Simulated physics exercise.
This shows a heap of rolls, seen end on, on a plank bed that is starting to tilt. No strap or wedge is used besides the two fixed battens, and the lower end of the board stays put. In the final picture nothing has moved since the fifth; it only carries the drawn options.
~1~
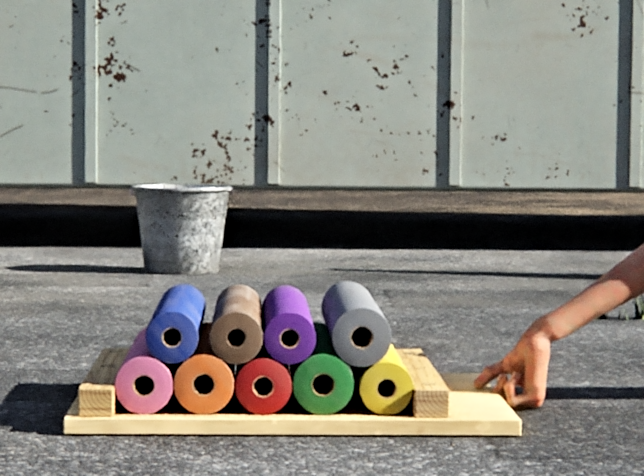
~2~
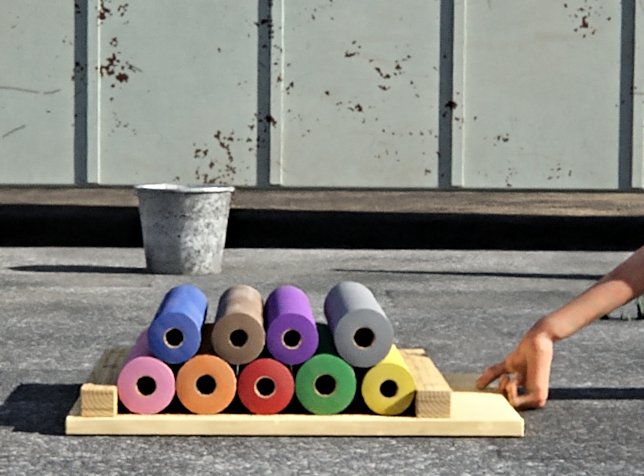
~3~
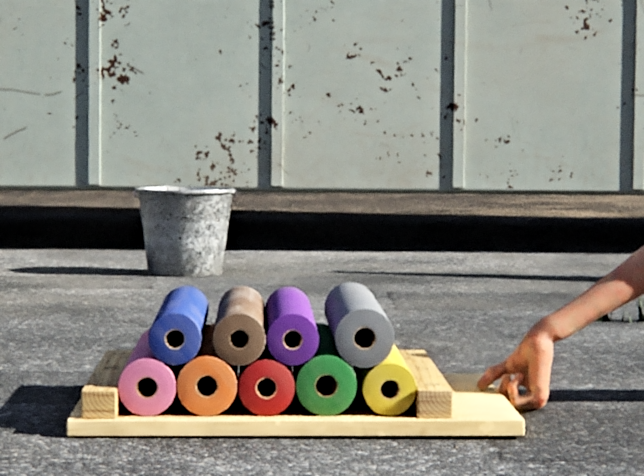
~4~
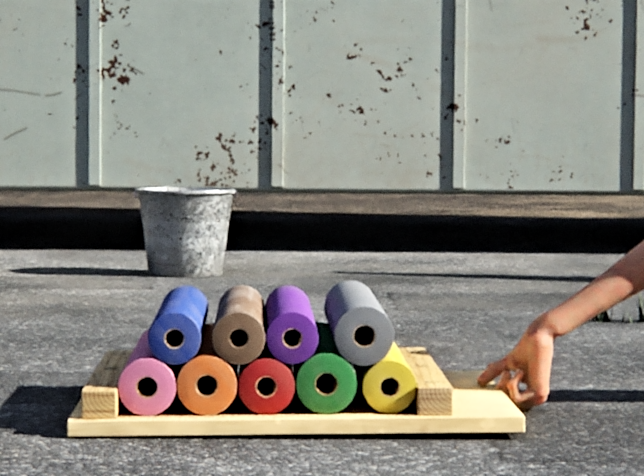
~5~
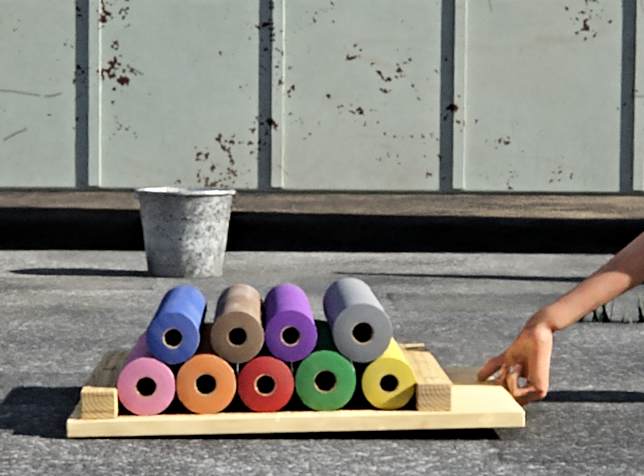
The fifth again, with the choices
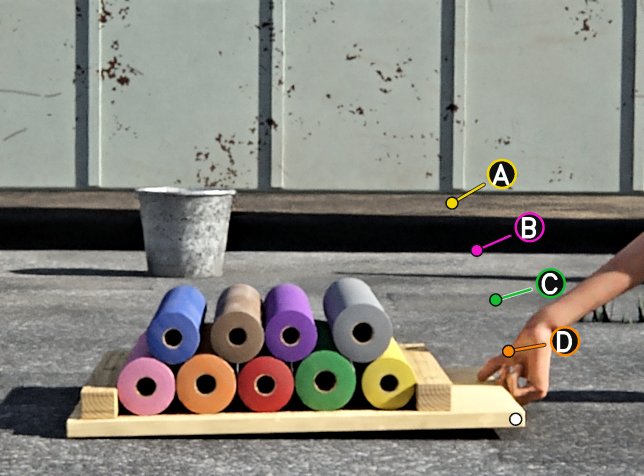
Colored rolls sit stacked on a wooden board as a hand slightly lifts its right end.
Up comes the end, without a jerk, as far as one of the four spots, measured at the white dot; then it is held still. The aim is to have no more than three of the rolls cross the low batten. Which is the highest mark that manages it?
The highest mark that will do is A.
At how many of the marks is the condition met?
The number is four.
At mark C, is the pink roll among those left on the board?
The pink roll: Yes.
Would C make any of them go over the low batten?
No.
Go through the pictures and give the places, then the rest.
In the first frame, blue roll (172, 337); brown roll (236, 338); board (290, 388).
In the second frame, board (292, 388); pink roll (146, 386).
In the third frame, board (293, 389); yellow roll (389, 390); grey roll (365, 338).
In the fourth frame, board (294, 388); pink roll (147, 387); orange roll (207, 386).
In the fifth frame, board (293, 385); pink roll (146, 387); orange roll (206, 384).
On the copy, A at (452, 203); B at (477, 250); C at (495, 300); D at (509, 351); the white dot at (516, 420).
On A. First, board at 18°.
Then, board at 31°.
Finally, board at 31°, one over the low batten (blue).
By contrast, B none over the low batten; C none over the low batten; D none over the low batten.
